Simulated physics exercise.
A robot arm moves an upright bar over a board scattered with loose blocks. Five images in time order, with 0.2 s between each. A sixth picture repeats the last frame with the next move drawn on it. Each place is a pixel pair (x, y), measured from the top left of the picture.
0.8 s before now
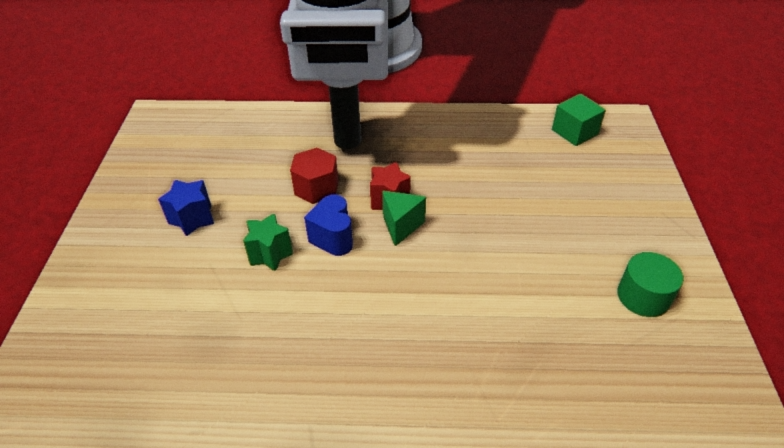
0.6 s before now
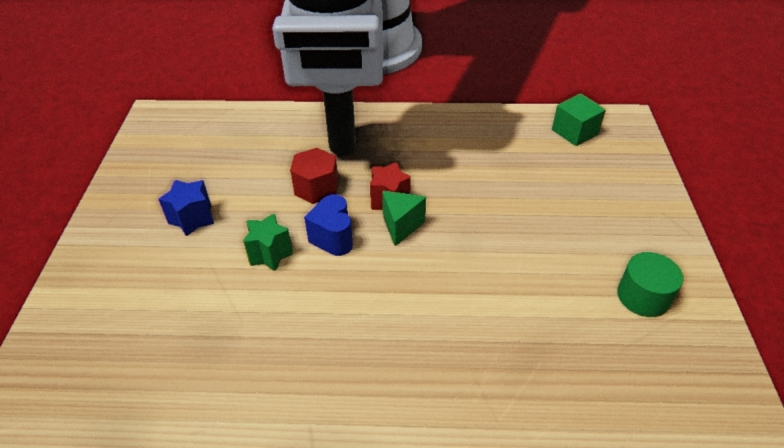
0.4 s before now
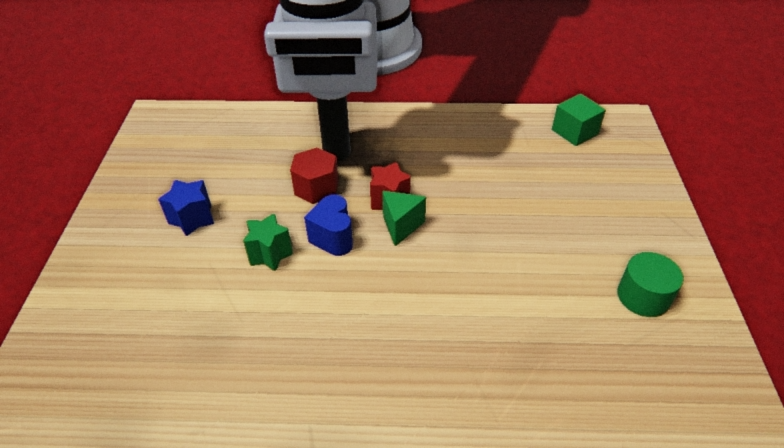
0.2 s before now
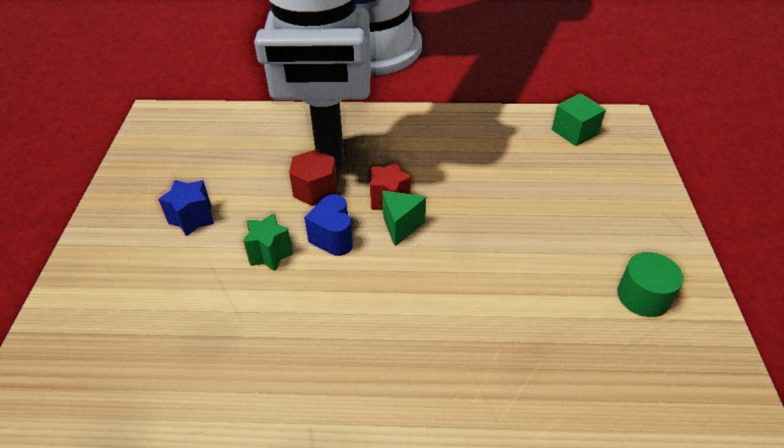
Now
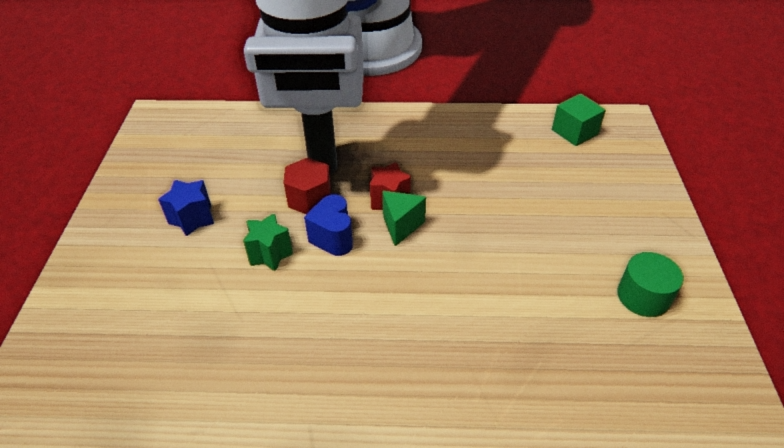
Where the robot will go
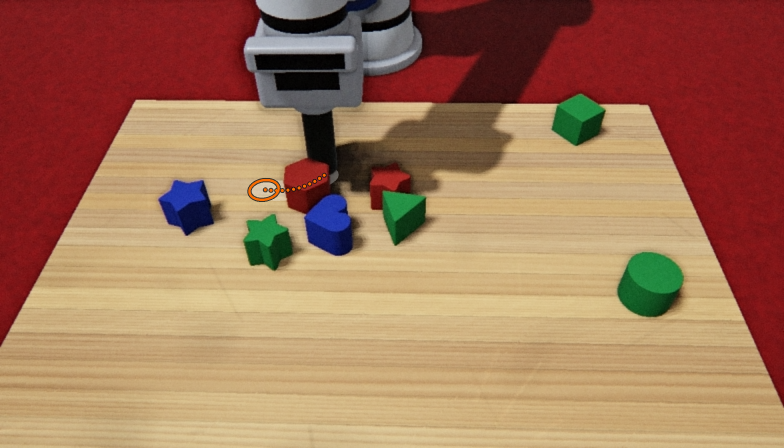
In this clip, a robot arm moves an upright black bar toward the viewer and slightly left over a wooden board of colored blocks, then nudges the red six-sided block a short way while the other blocks stay still.
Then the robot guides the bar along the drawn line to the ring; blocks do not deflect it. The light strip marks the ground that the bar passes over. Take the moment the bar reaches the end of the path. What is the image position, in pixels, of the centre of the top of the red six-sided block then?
It will likely be found at (292, 189).
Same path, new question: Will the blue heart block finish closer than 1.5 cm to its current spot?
Final answer: Yes.
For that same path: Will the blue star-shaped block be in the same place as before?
Yes.
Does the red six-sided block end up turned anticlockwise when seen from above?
The answer is yes.
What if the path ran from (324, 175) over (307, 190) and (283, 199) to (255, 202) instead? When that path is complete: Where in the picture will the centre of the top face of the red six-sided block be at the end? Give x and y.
If I read the scene right, the answer is (288, 198).
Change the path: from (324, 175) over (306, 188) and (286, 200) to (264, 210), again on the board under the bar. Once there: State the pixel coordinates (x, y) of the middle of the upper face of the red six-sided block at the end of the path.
Most likely (285, 203).
Drawn move, from (324, 175) through (307, 185) and (286, 190) to (264, 190).
What follows on the original path. Halfway along, bar (294, 181); red six-sided block (292, 189), turned 40° anticlockwise.
At the end, bar (262, 182); blue star-shaped block still; red six-sided block (292, 189), turned 40° anticlockwise; blue heart block still.
